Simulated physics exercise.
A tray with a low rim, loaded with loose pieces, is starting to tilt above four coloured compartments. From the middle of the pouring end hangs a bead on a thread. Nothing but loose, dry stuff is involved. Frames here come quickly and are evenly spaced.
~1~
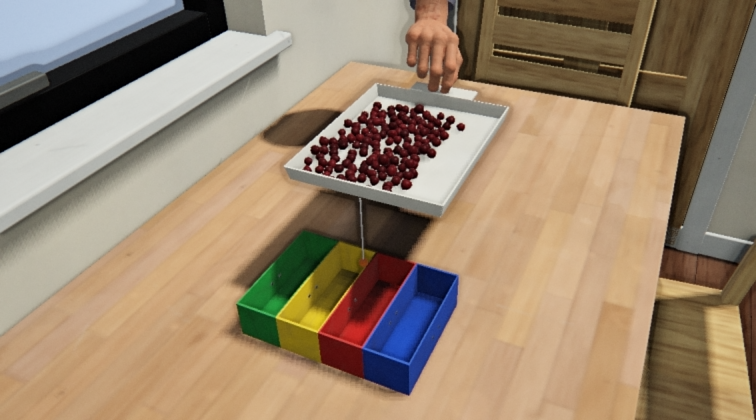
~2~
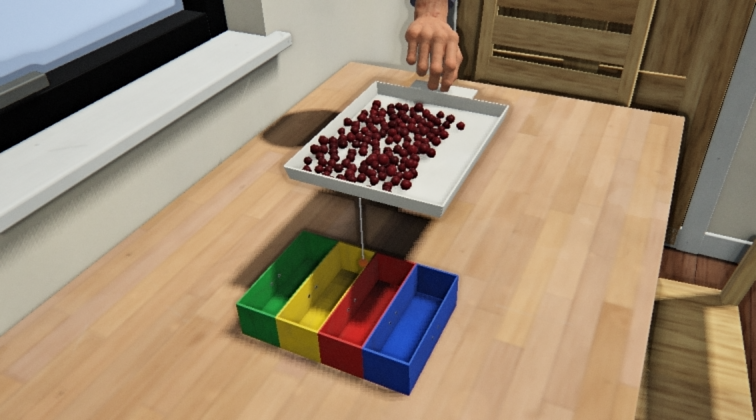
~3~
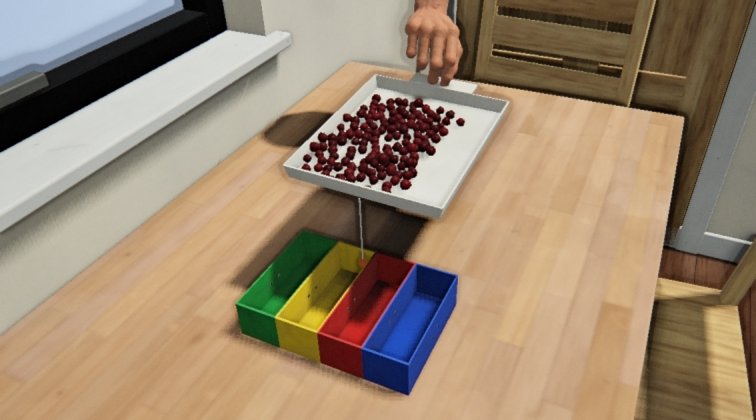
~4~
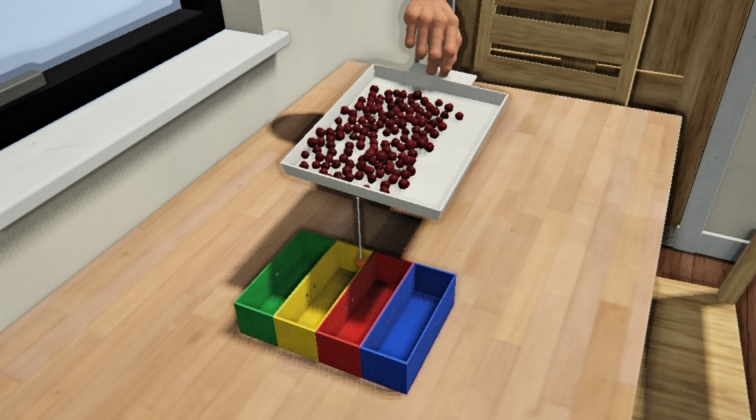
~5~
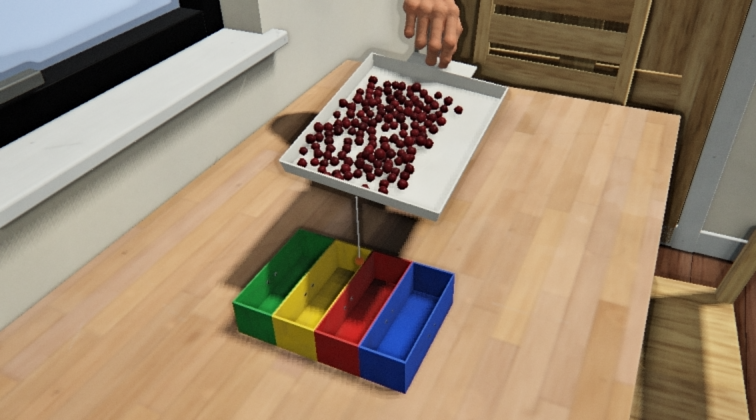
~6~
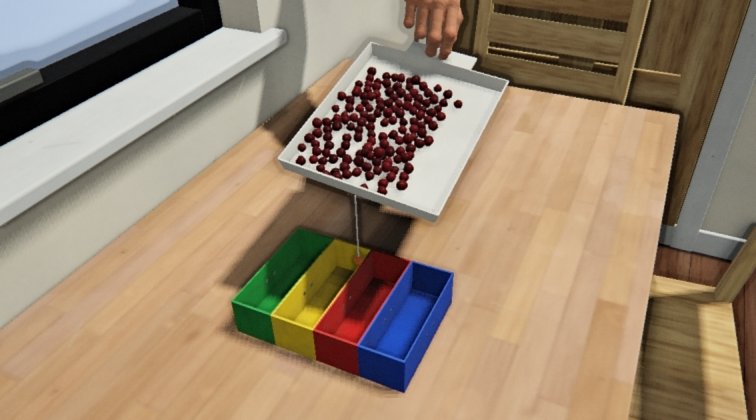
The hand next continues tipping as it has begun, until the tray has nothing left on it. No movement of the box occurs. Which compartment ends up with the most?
The blue one.
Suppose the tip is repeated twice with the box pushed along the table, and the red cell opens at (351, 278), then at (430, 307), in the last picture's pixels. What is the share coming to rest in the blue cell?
The first try gives 40 per cent, the second 0 per cent.
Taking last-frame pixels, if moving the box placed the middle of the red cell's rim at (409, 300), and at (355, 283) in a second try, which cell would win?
In order of the tries: The red one and the blue cell.
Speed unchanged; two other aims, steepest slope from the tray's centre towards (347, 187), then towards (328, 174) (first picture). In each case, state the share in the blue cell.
Roughly 0 percent, then 0 percent.
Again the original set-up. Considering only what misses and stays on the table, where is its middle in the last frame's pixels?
About (485, 366).
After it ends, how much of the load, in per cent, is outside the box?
About 10 per cent.
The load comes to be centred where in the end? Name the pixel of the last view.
Roughly pixel (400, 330).
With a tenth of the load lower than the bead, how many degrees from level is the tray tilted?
About 110°.
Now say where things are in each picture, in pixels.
In the first frame, corners of the pouring end at (289, 165) and (441, 203), level; middle of the load at (389, 142), dried cherries; bead on its thread at (364, 262); green cell at (259, 322); yellow cell at (299, 337); red cell at (341, 352); blue cell at (386, 369).
In the second frame, corners of the pouring end at (288, 165) and (441, 203), level; middle of the load at (389, 141).
In the third frame, corners of the pouring end at (288, 164) and (440, 205), tipped barely, lowest at the right corner; middle of the load at (388, 138).
In the fourth frame, corners of the pouring end at (286, 162) and (438, 207), tipped a little, lowest at the right corner; middle of the load at (387, 133).
In the fifth frame, corners of the pouring end at (284, 159) and (437, 209), tipped a little, lowest at the right corner; middle of the load at (385, 128).
In the sixth frame, corners of the pouring end at (282, 157) and (436, 211), tipped a little, lowest at the right corner; middle of the load at (384, 123); green cell at (254, 320); yellow cell at (294, 334); red cell at (336, 350); blue cell at (381, 366).
Soon, tray tipped steeply; all on the tray.
A while on, tray tipped right over; nearly all on the tray; a stray few in the blue cell; a stray few falling or outside the box.
Towards the end, tray tipped past a quarter turn; about half in the blue cell; about a quarter in the red cell; a small part in the yellow cell; a small part falling or outside the box.
Finally, tray tipped past a quarter turn; about half in the blue cell; about a quarter in the red cell; a small part in the yellow cell; none in the green cell; a small part outside the box.
